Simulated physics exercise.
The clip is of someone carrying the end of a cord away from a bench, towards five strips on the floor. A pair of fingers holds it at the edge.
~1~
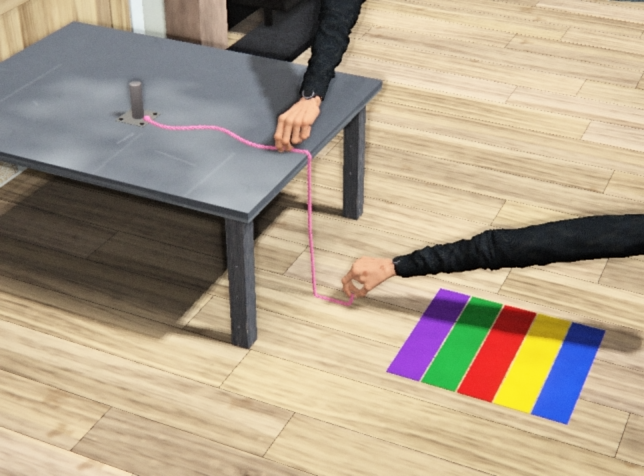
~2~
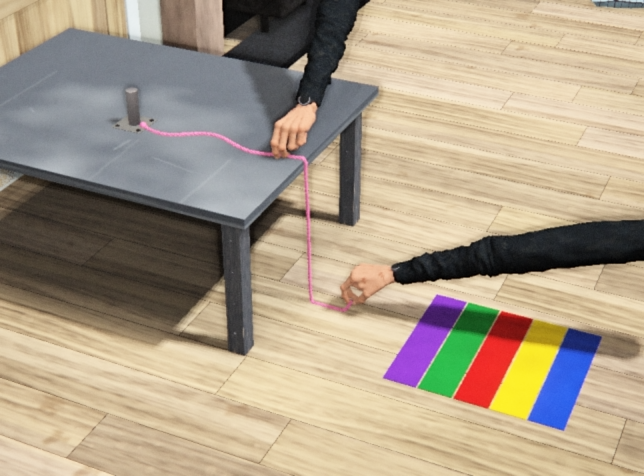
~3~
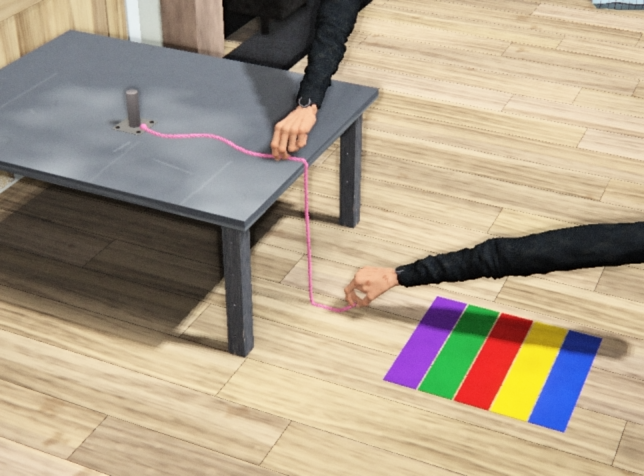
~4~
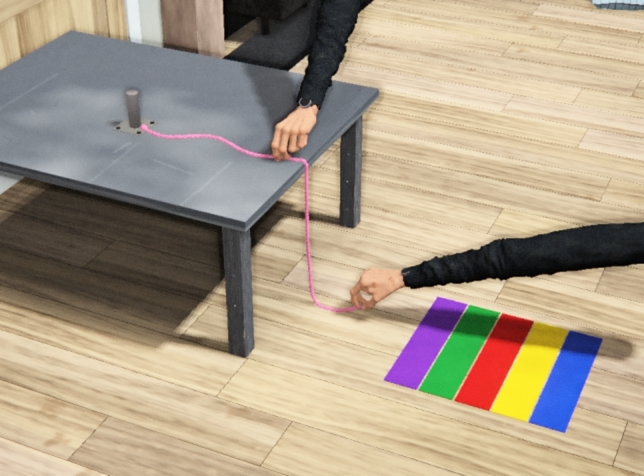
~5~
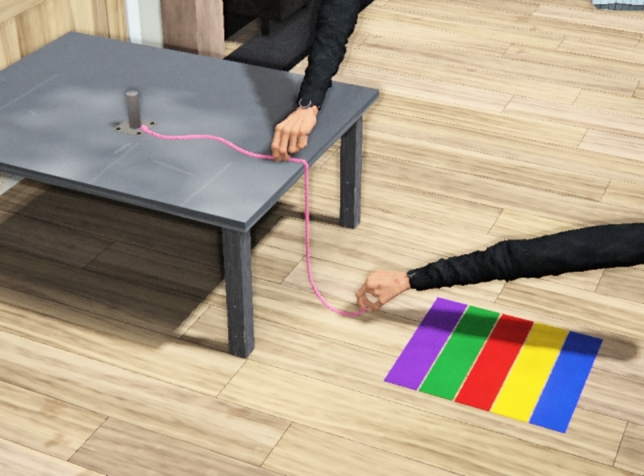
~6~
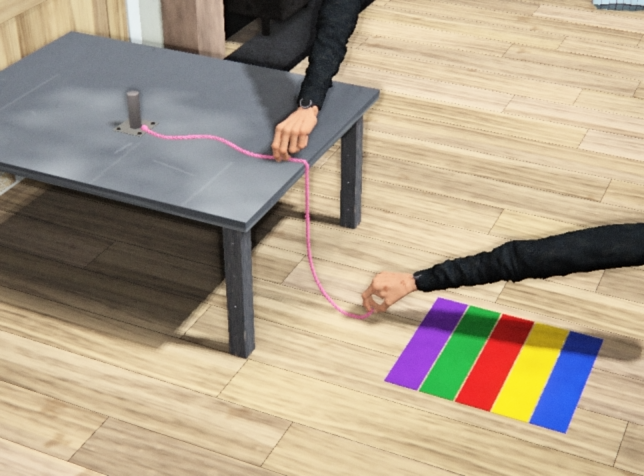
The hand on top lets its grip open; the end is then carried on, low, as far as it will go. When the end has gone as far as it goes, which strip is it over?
It is over the green strip.
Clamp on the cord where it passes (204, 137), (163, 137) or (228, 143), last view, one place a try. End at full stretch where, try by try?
First try around (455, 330), second around (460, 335), third around (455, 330).
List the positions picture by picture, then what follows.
The first picture shows end (352, 294); purple (413, 360); green (447, 370); red (483, 380); yellow (519, 390); blue (556, 401).
The second picture shows end (351, 301); cord through (159, 133) (222, 138) (269, 154) (306, 189) (309, 243) (311, 294).
The third picture shows end (355, 304).
The fourth picture shows end (361, 306); cord through (160, 136) (223, 140) (270, 157) (306, 192) (308, 245) (313, 296).
The fifth picture shows end (367, 308).
The sixth picture shows end (372, 309); cord through (161, 136) (223, 141) (270, 157) (307, 192) (308, 246) (327, 297).
A little later, end near (406, 318); short of the strips.
Next, end near (442, 328); over purple.
When it is tight, end near (463, 333); over green. It gets as far as the green strip.
